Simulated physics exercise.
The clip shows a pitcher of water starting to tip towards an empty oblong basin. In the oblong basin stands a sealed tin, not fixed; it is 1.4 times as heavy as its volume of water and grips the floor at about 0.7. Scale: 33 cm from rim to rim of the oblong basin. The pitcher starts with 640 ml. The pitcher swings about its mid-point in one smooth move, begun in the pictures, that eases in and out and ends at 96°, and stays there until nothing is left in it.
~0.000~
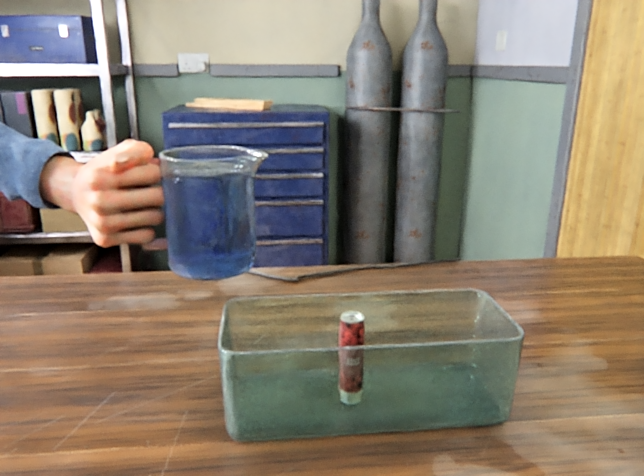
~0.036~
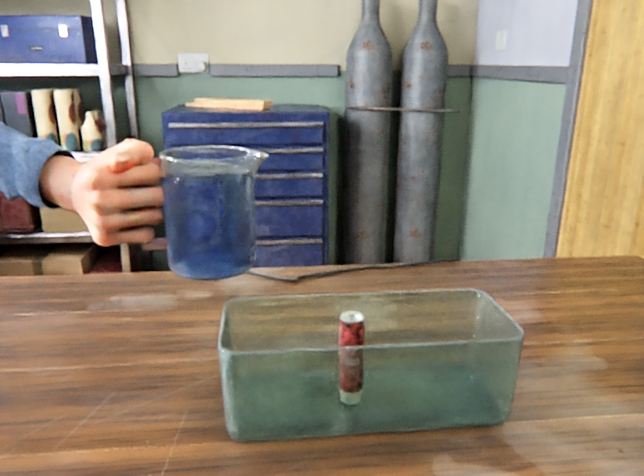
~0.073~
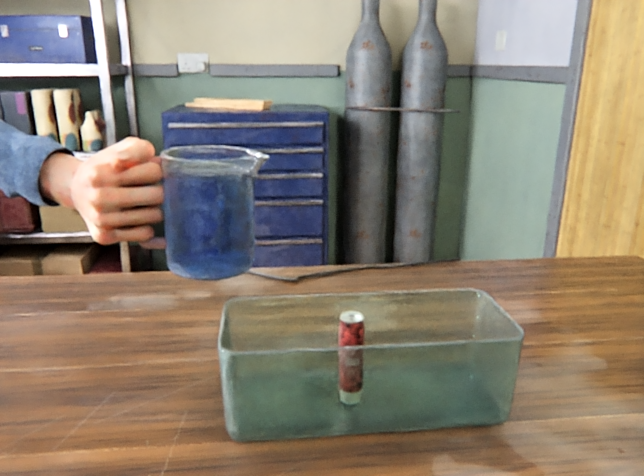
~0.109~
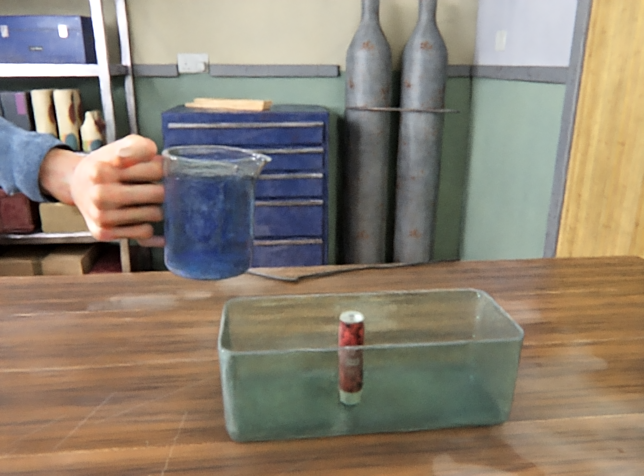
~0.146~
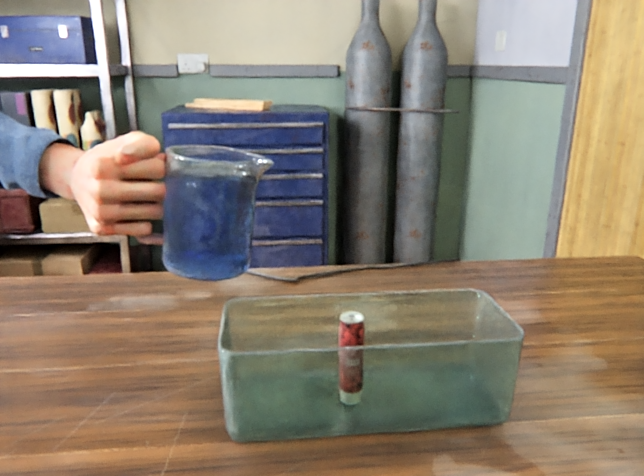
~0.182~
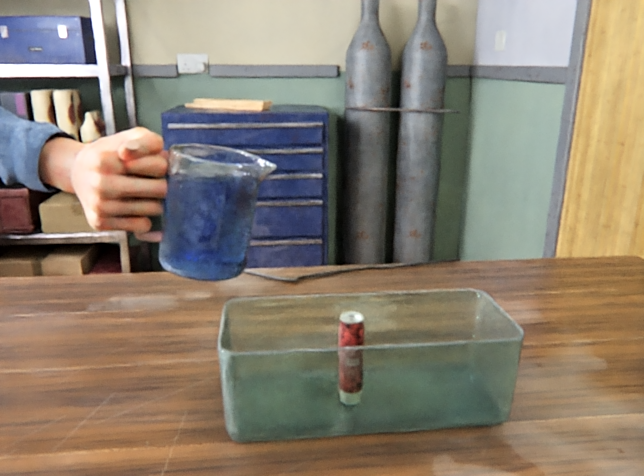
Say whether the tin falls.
It topples.
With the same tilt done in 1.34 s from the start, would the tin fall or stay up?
Then it goes over.
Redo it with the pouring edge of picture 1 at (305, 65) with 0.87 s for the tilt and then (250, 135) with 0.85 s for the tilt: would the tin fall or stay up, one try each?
First it keeps standing; then it keeps standing.
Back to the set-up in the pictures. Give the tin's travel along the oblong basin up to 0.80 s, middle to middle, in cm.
Some 0 cm.
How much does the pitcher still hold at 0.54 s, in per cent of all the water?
About 86 per cent.
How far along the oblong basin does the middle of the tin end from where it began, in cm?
Some 8.0 cm.
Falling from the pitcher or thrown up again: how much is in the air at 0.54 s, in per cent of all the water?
Some 12 per cent.
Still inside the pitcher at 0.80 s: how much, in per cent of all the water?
About 42 per cent.
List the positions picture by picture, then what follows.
The first picture shows tilt 0°; pouring edge (268, 154); surface from (166, 171) to (253, 169); the oblong basin's rim runs from (223, 325) to (503, 313); the tin's top is at (352, 321).
The second picture shows tilt 0°; pouring edge (268, 155); surface from (166, 171) to (253, 170).
The third picture shows tilt 2°; pouring edge (269, 156); surface from (166, 170) to (254, 171).
The fourth picture shows tilt 4°; pouring edge (271, 158); surface from (167, 170) to (255, 172).
The fifth picture shows tilt 7°; pouring edge (273, 162); surface from (170, 171) to (257, 172).
The sixth picture shows tilt 10°; pouring edge (276, 166); surface from (171, 172) to (260, 173).
Then, 0.54 s in, the tilt is 65° and 86 per cent is still to pour; the tin stands where it began.
Then, 0.80 s in, the tilt is 94° and 43 per cent is still to pour; the tin stands where it began.
Then, 1.07 s in, the tilt is 96° and 12 per cent is still to pour; the tin lies on its side.
Then, 1.37 s in, the tilt is 96° and 3 per cent is still to pour; the tin lies on its side.
Finally, the tin lies on its side.
